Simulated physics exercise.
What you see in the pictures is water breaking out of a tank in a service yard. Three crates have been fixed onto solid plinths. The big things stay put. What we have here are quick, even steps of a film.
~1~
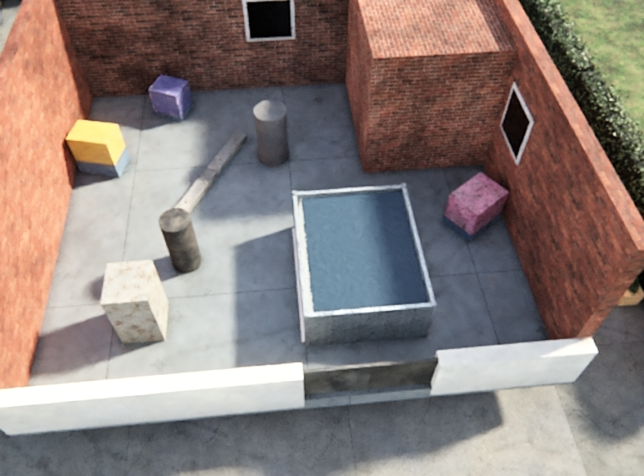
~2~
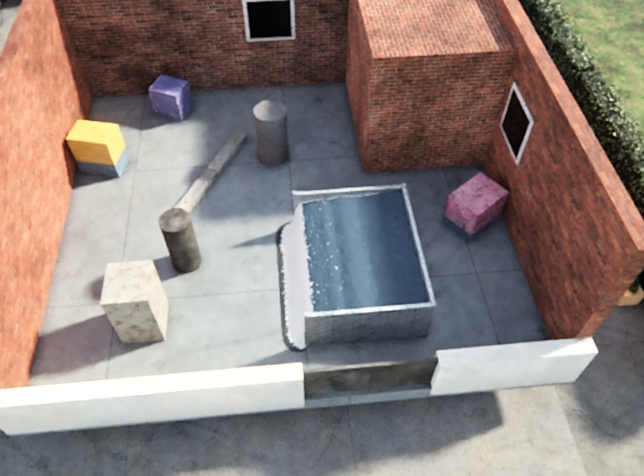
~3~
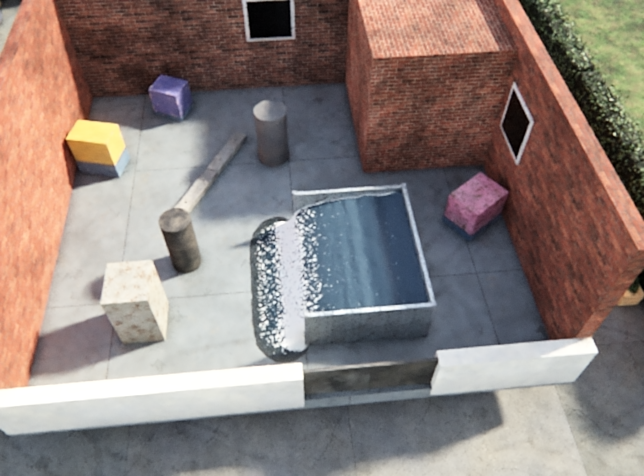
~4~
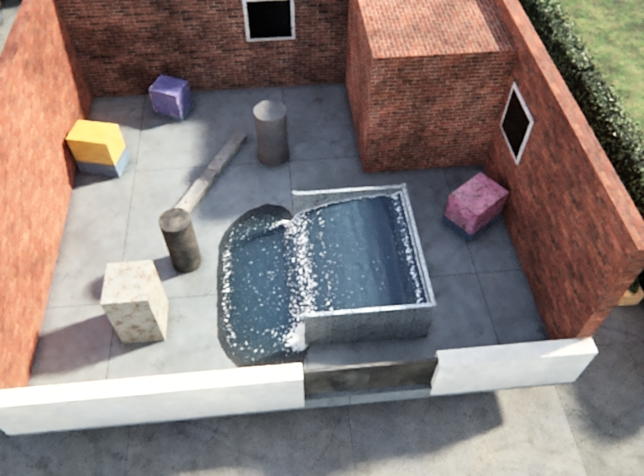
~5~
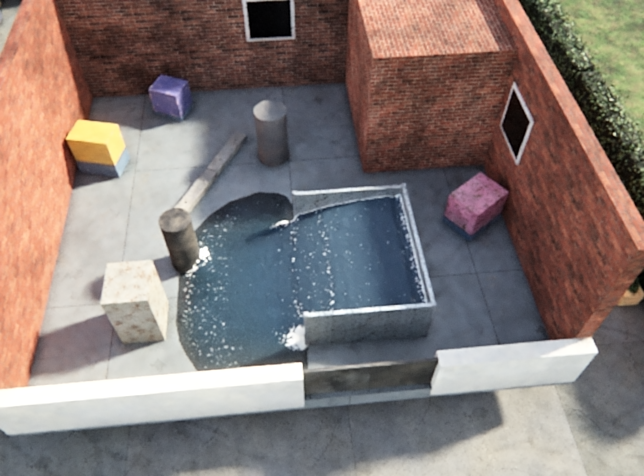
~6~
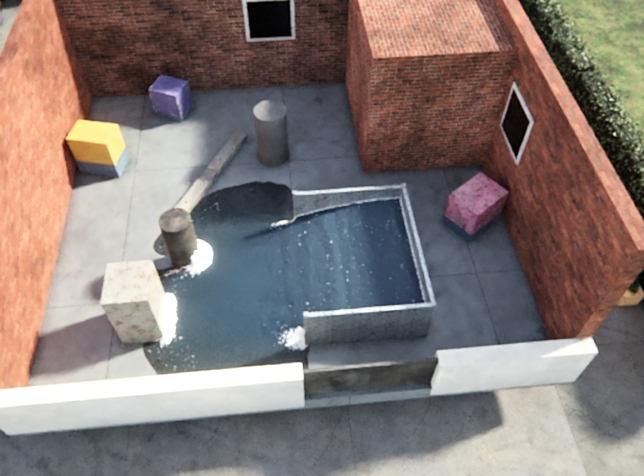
Water pouring from the left side of a tank in a brick-walled yard, spreading left around a dark post and pale block.
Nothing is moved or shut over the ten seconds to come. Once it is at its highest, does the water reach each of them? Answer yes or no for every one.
Yellow crate: Yes, it gets wet; pink crate: No, it stays dry; blue crate: Yes, it gets wet.
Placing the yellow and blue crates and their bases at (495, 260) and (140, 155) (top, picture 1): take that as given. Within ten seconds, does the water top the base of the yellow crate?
In short: Yellow is safe.
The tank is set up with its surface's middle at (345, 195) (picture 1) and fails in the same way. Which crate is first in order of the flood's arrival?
I say the yellow crate.
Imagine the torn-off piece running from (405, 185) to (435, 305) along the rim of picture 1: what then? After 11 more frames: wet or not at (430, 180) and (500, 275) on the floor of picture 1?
In the order asked: Swamped and swamped.
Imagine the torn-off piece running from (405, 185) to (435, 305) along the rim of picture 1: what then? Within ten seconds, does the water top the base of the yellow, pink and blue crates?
My guess is yellow remains untouched, pink goes wet, and blue remains untouched.
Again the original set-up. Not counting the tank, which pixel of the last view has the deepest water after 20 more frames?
Close to (127, 215), I'd say.
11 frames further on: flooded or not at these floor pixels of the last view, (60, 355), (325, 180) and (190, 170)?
First inundated, second spared, third inundated.
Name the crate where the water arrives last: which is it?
Go for the crate marked pink.
A moment on, water covers 35 % of the floor; the yellow crate not reached, the pink crate not reached, the blue crate not reached.
Next, water covers 45 % of the floor; the yellow crate water round its plinth, the pink crate not reached, the blue crate not reached.
Then, water covers 60 % of the floor; the yellow crate water round its plinth, the pink crate not reached, the blue crate water round its plinth.
Later, water covers 85 % of the floor; the yellow crate water round its plinth, the pink crate not reached, the blue crate water round its plinth.
In the end, water covers 95 % of the floor; the yellow crate was topped, the pink crate stayed above the water, the blue crate was topped.
